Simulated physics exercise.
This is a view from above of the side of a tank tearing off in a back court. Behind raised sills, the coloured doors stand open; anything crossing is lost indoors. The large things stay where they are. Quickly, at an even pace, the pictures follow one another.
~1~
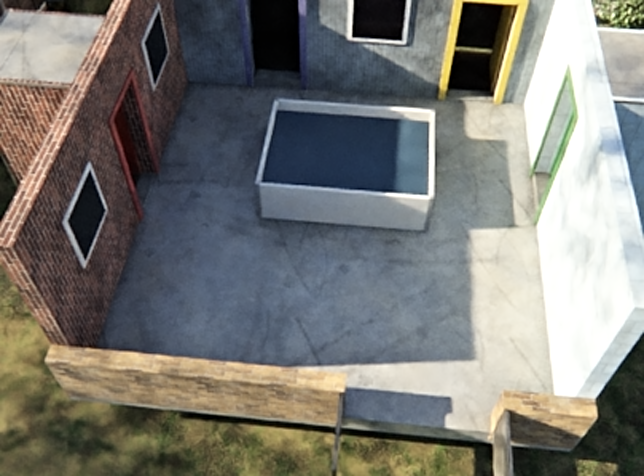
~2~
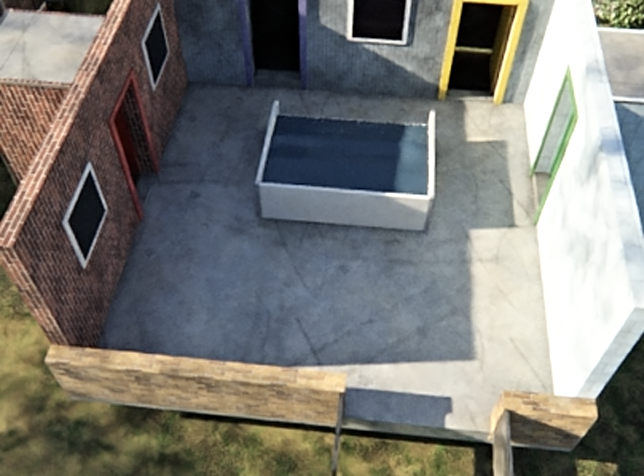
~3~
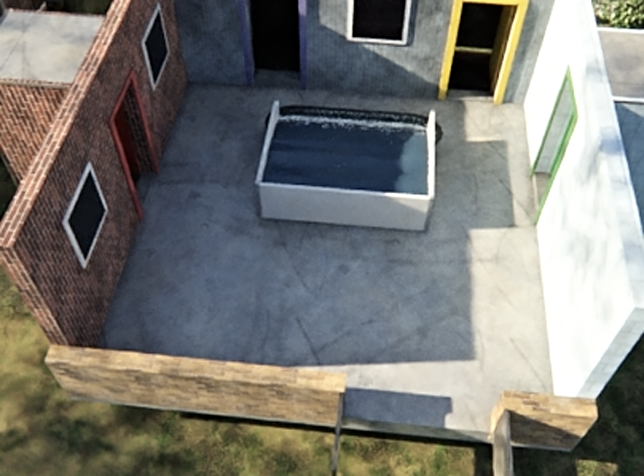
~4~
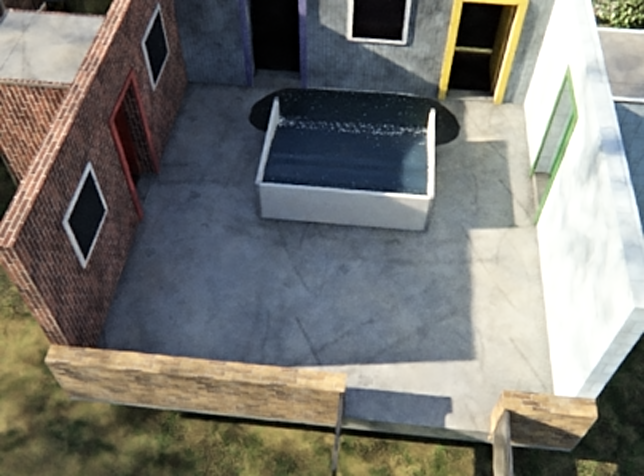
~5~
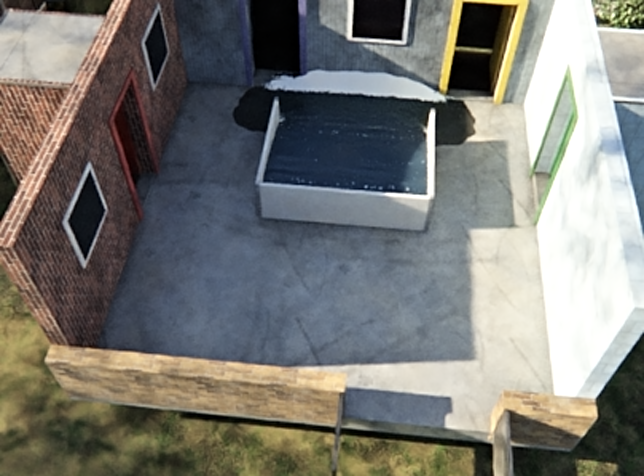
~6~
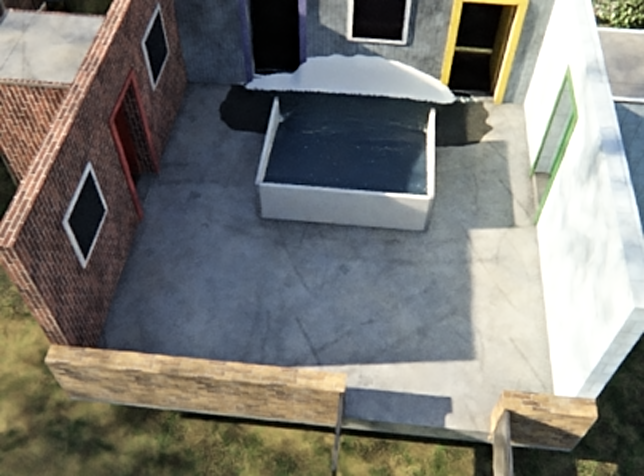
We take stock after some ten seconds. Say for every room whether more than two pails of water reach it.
In the end the green door holds up fine I think. The yellow door gets overrun I think. The red door gets overrun I think. The blue door gets overrun I think.
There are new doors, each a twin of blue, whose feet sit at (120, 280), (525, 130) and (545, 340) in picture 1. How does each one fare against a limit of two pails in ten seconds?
In order, the new doors go: Undershoots, overshoots, undershoots.
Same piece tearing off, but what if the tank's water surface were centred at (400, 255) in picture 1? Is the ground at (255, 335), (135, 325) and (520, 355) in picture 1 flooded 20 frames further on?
Readings in order: No flood; no flood; no flood.
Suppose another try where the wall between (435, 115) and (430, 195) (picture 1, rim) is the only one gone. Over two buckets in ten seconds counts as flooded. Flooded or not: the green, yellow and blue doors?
Green: Exceeds the limit; yellow: Exceeds the limit; blue: Falls short.
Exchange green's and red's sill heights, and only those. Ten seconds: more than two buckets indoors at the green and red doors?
I'd say the green door is swamped and the red door stays safe.
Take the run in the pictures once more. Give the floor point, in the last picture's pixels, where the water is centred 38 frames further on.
I would point to (326, 201).
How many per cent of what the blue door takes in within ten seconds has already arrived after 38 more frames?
I make it 100 per cent.
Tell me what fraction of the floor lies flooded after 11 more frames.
I'd say 30 per cent.
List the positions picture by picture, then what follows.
Still water in the water tank at (349, 149), in the first frame.
The front is at a hidden place, out from the gap on the water tank's far side, in the second frame.
The front is at (439, 134), out from the gap on the water tank's far side, in the third frame.
Water pours out on the water tank's far side and has run to (260, 107), in the fourth frame.
Water pours out on the water tank's far side and has run to (257, 89), in the fifth frame.
Water pours out on the water tank's far side and has run to (236, 85), in the sixth frame.
A moment on, water covers 20 % of the floor; the green door not reached, the yellow door under two buckets in, the red door not reached, the blue door over two buckets in.
Next, water covers 30 % of the floor; the green door wet at the sill, nothing in, the yellow door over two buckets in, the red door wet at the sill, nothing in, the blue door over two buckets in.
Then, water covers 65 % of the floor; the green door wet at the sill, nothing in, the yellow door far over two buckets in, the red door under two buckets in, the blue door over two buckets in.
Later, water covers 90 % of the floor; the green door wet at the sill, nothing in, the yellow door far over two buckets in, the red door over two buckets in, the blue door over two buckets in.
In the end, water covers 95 % of the floor; the green door wet at the sill, nothing in, the yellow door far over two buckets in, the red door over two buckets in, the blue door over two buckets in.
